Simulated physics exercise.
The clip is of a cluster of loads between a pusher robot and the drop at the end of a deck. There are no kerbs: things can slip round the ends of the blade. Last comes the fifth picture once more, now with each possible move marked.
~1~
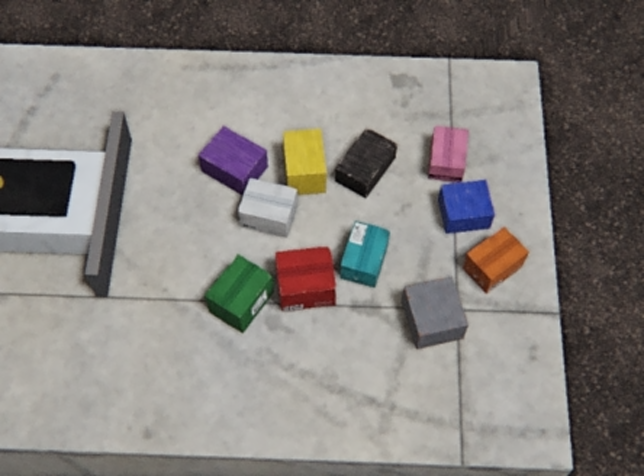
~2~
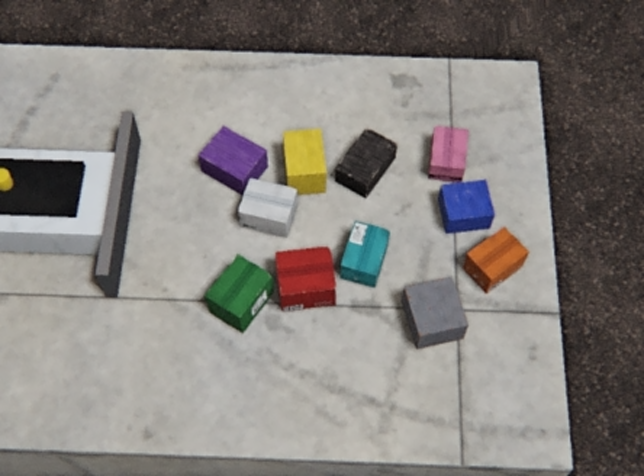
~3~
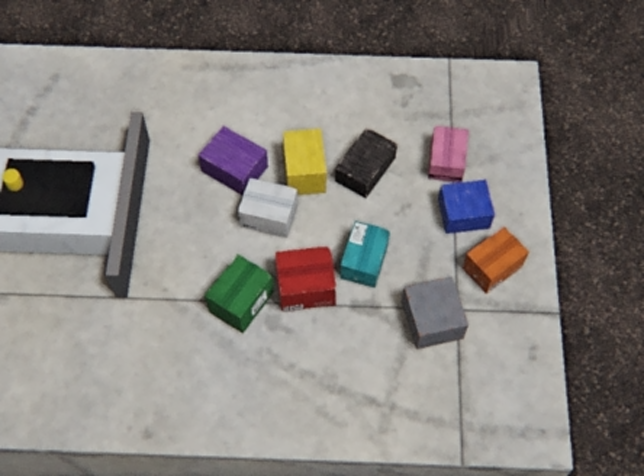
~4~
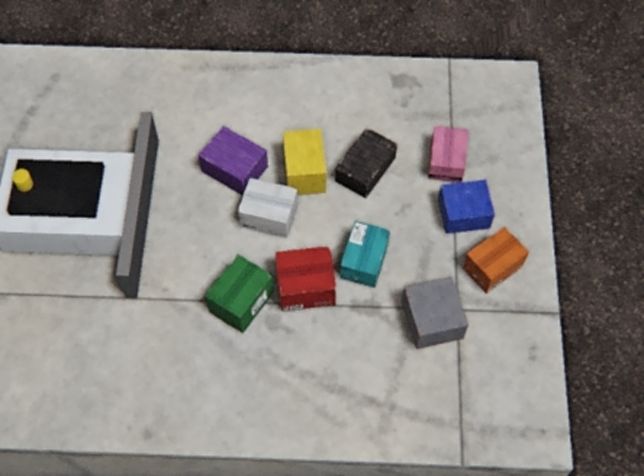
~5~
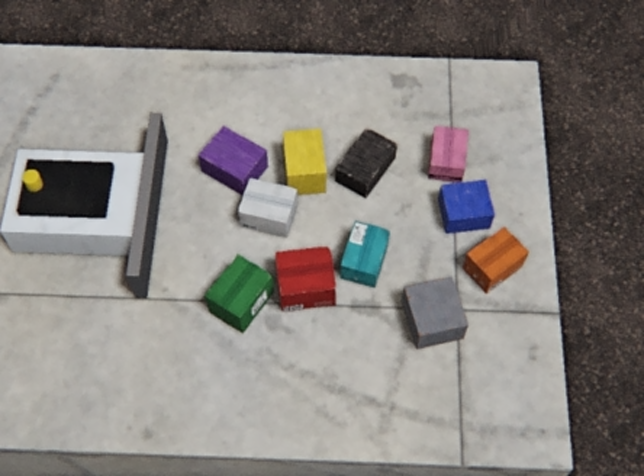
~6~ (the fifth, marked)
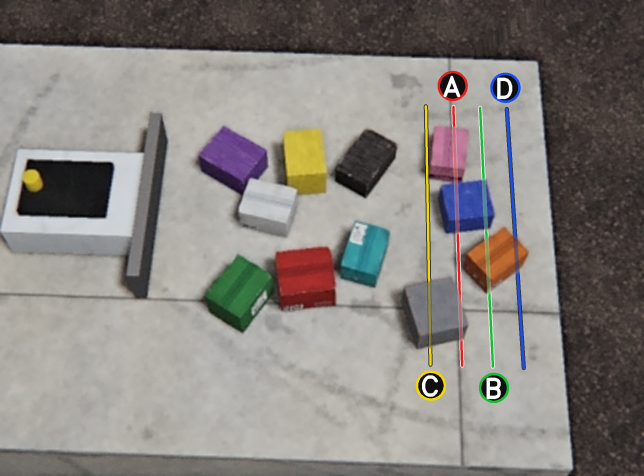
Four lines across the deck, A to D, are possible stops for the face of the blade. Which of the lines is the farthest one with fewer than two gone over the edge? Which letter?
Line C.
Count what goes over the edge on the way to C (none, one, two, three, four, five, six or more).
By then, one.
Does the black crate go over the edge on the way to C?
No.
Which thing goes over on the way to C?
The pink box.
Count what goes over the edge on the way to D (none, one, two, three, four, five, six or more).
By then, six or more.
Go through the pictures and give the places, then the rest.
In the first picture, black crate (366, 163); white box (268, 208); grey crate (434, 313).
In the second picture, robot (43, 187); pink box (449, 154).
In the third picture, robot (54, 187); green parcel (241, 294).
In the fourth picture, robot (63, 188); red box (306, 279).
In the fifth picture, robot (73, 188); purple crate (234, 161); orange box (495, 260); black crate (366, 163).
On the copy, A at (457, 227); B at (486, 228); C at (428, 226); D at (515, 229).
On C. First, robot (175, 191); purple crate (291, 155); green parcel (271, 298).
Then, robot (277, 195); pink box (502, 146); black crate (466, 149).
Finally, robot (355, 198); pink box over the edge; orange box (551, 265); one fallen.
By contrast, A drops three; B drops six; D drops eight.
